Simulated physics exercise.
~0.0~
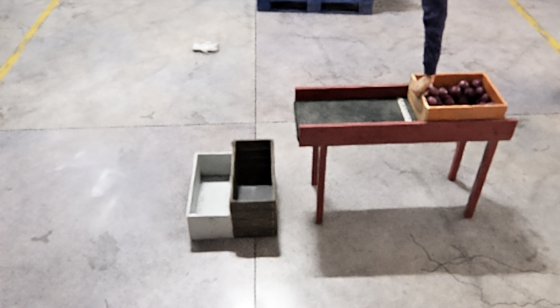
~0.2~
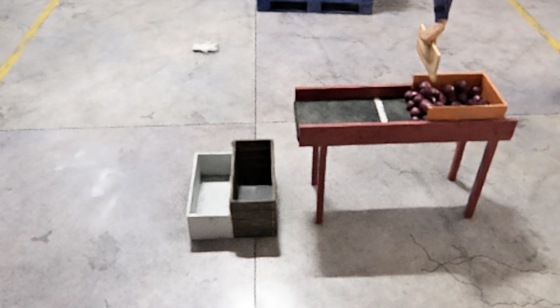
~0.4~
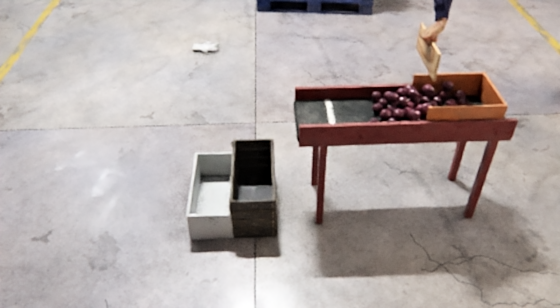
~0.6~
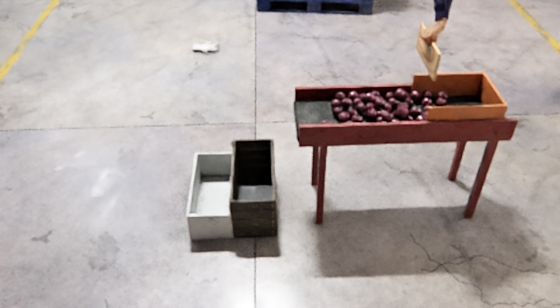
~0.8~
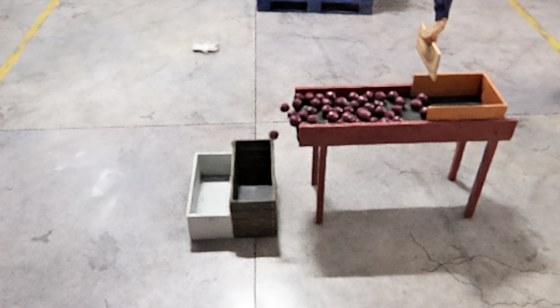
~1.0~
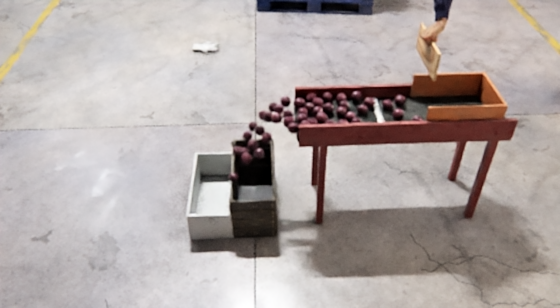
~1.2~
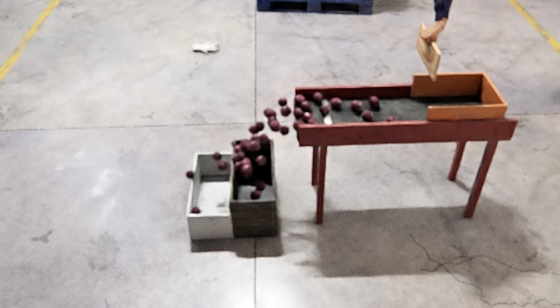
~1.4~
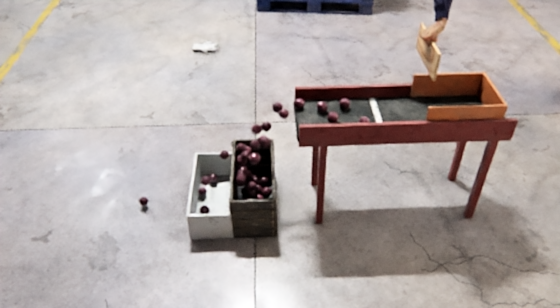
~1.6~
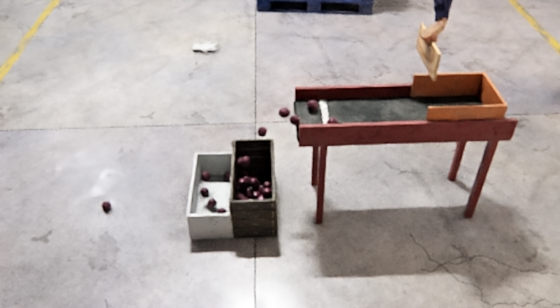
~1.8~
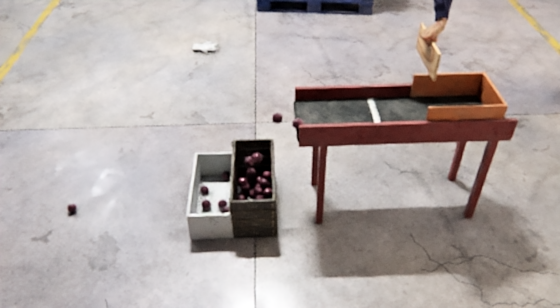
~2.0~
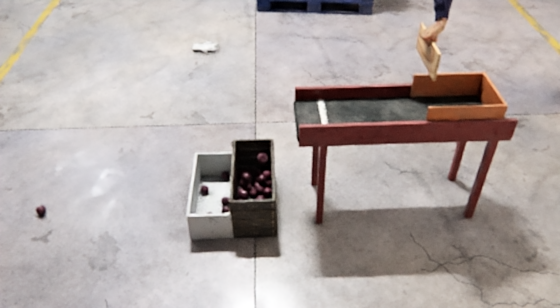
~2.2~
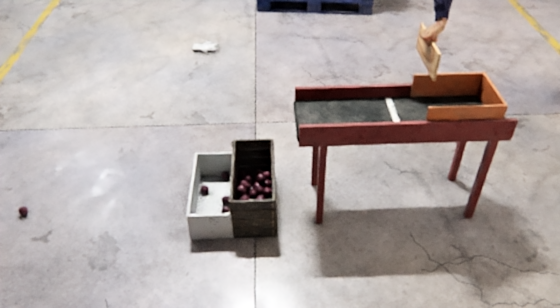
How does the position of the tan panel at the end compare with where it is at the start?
At the start the tan panel is down at the left end of the orange pen, while at the end it is held up in the air above the pen.
